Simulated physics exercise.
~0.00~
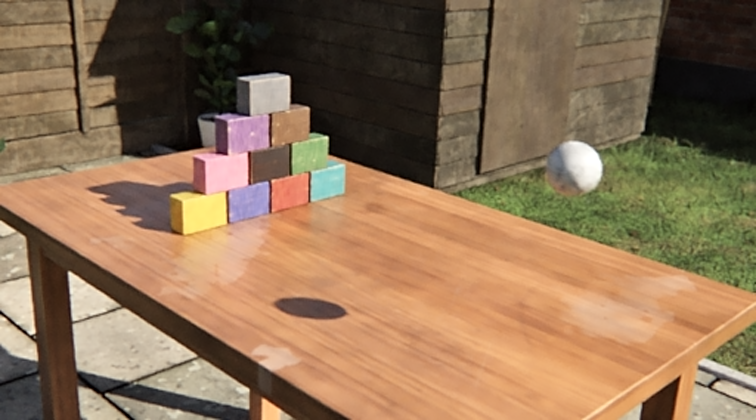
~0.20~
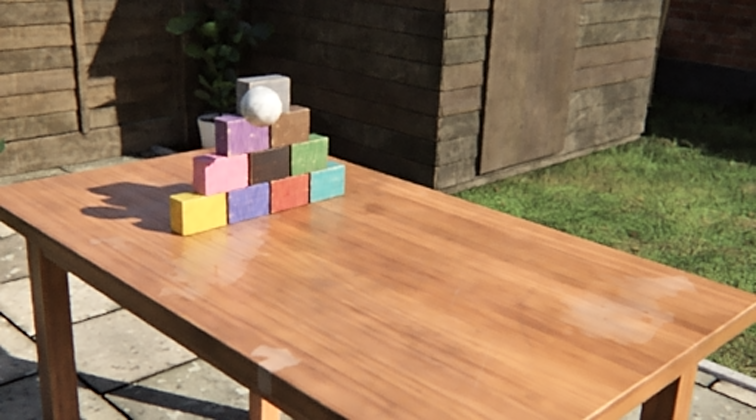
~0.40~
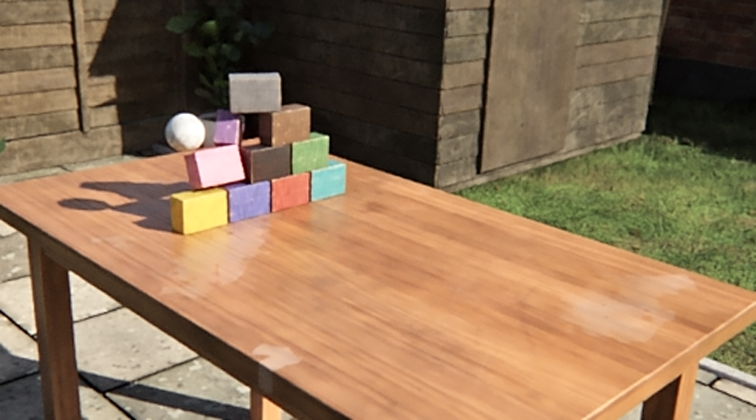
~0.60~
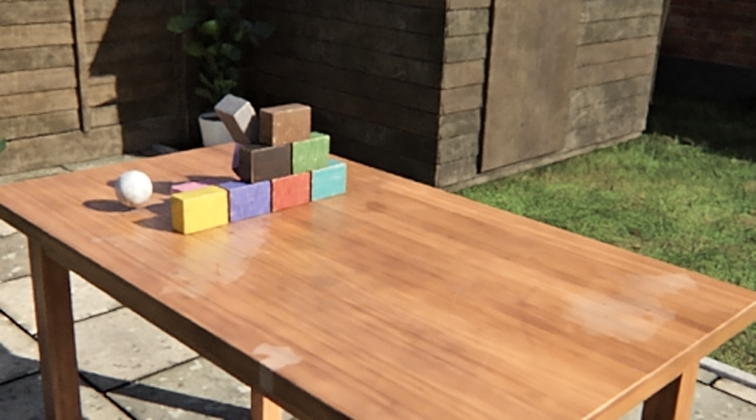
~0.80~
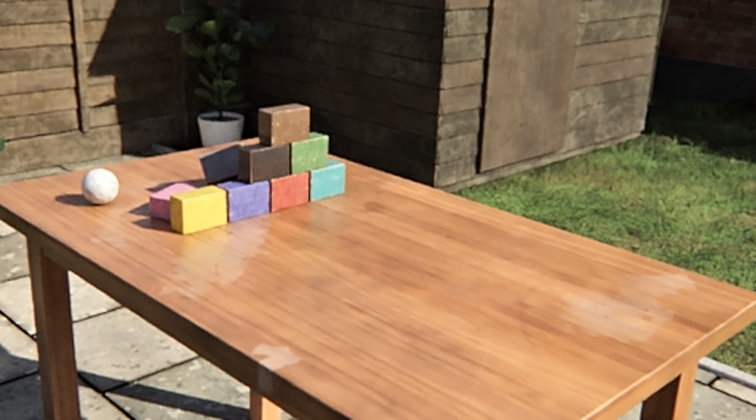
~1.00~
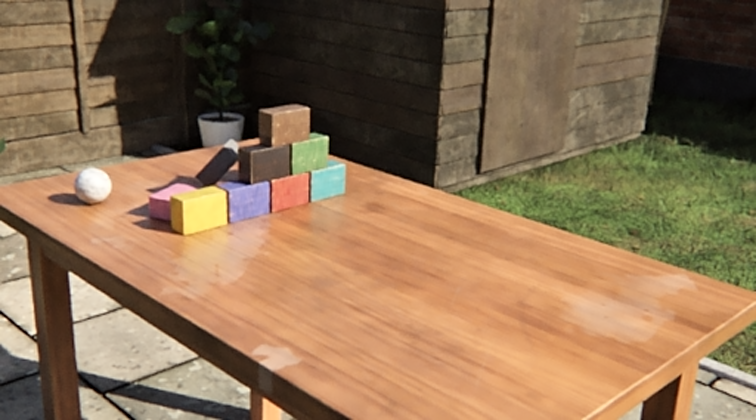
On a wooden table in a sunny yard beside a dark timber shed, colourful blocks stand stacked in a stepped pile as a white ball flies in from the right. The ball reaches the upper part of the pile and carries on left, leaving the purple and pink blocks leaning beneath the grey one. The pink block drops behind the yellow one, while the grey block tips and falls after the purple. The ball lands on the table and rolls left, slowing near the far edge. The brown block still tops the remaining stack, with the pink and grey blocks lying beside it.
